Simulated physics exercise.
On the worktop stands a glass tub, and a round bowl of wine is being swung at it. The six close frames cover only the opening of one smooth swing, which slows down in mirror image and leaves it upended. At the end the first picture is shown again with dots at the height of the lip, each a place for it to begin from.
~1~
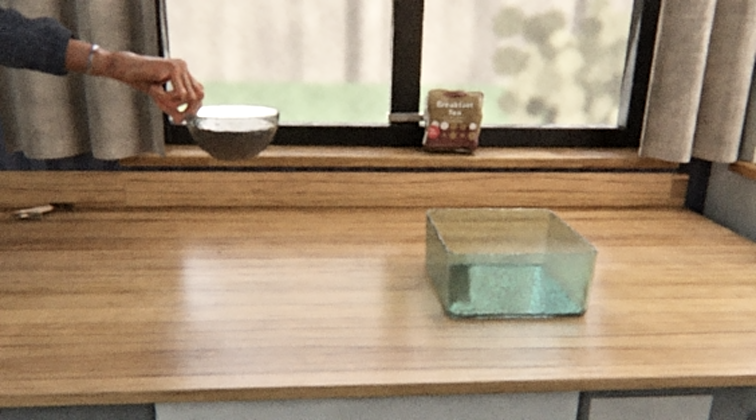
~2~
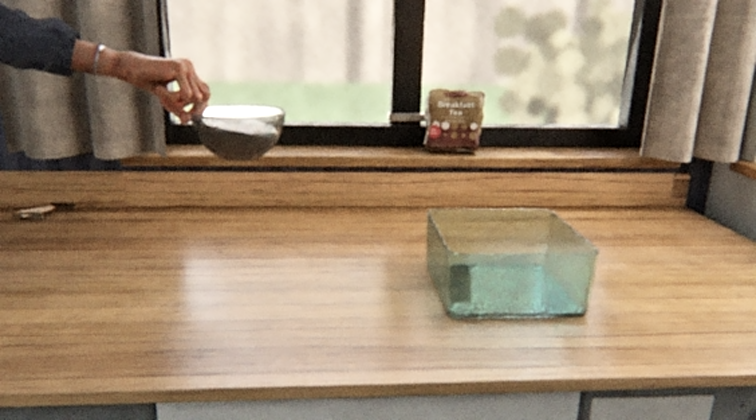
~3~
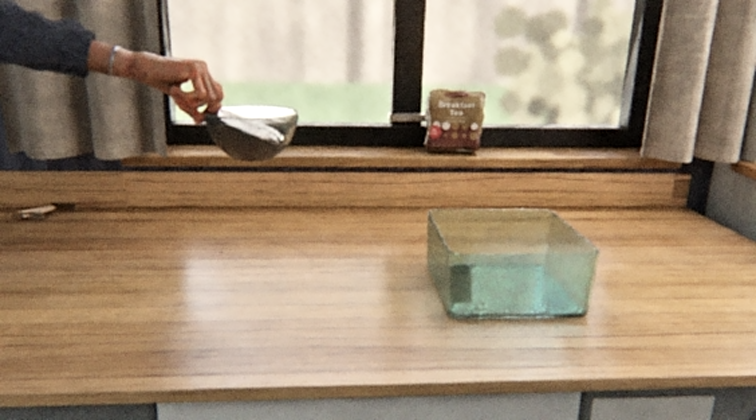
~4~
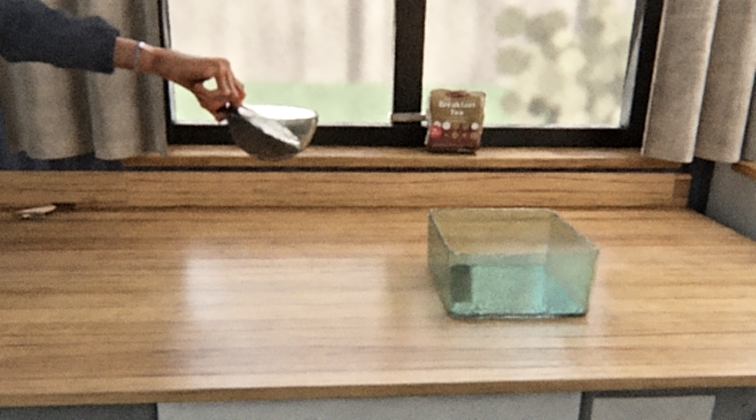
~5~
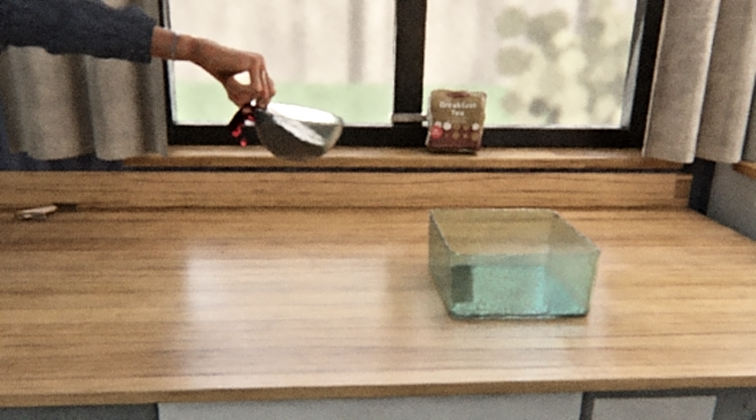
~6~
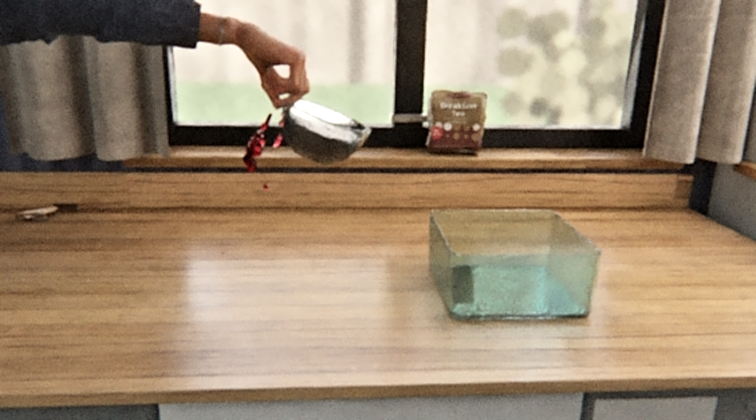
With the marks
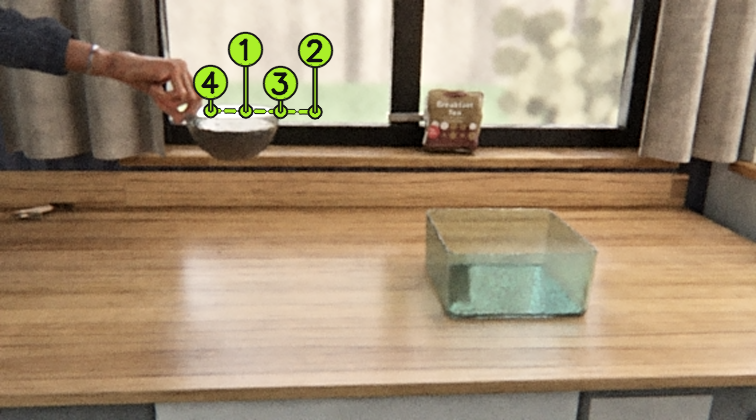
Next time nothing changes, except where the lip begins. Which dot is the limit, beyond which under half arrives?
1 will do.
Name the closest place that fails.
That is place 4.
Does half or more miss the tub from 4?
Yes, it does.
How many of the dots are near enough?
Three of them.
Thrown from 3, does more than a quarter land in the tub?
Yes.
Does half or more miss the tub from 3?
No, not at all.
On the marked copy, 1 at (245, 111); 2 at (315, 112); 3 at (280, 111); 4 at (210, 110).
If 1 is chosen, about 62 % lands in the tub, 30 % falls short and 8 % goes beside or beyond.
If 2 is chosen, about 83 % lands in the tub, 11 % falls short and 5 % goes beside or beyond.
If 3 is chosen, about 72 % lands in the tub, 17 % falls short and 11 % goes beside or beyond.
If 4 is chosen, about 32 % lands in the tub, 60 % falls short and 7 % goes beside or beyond.
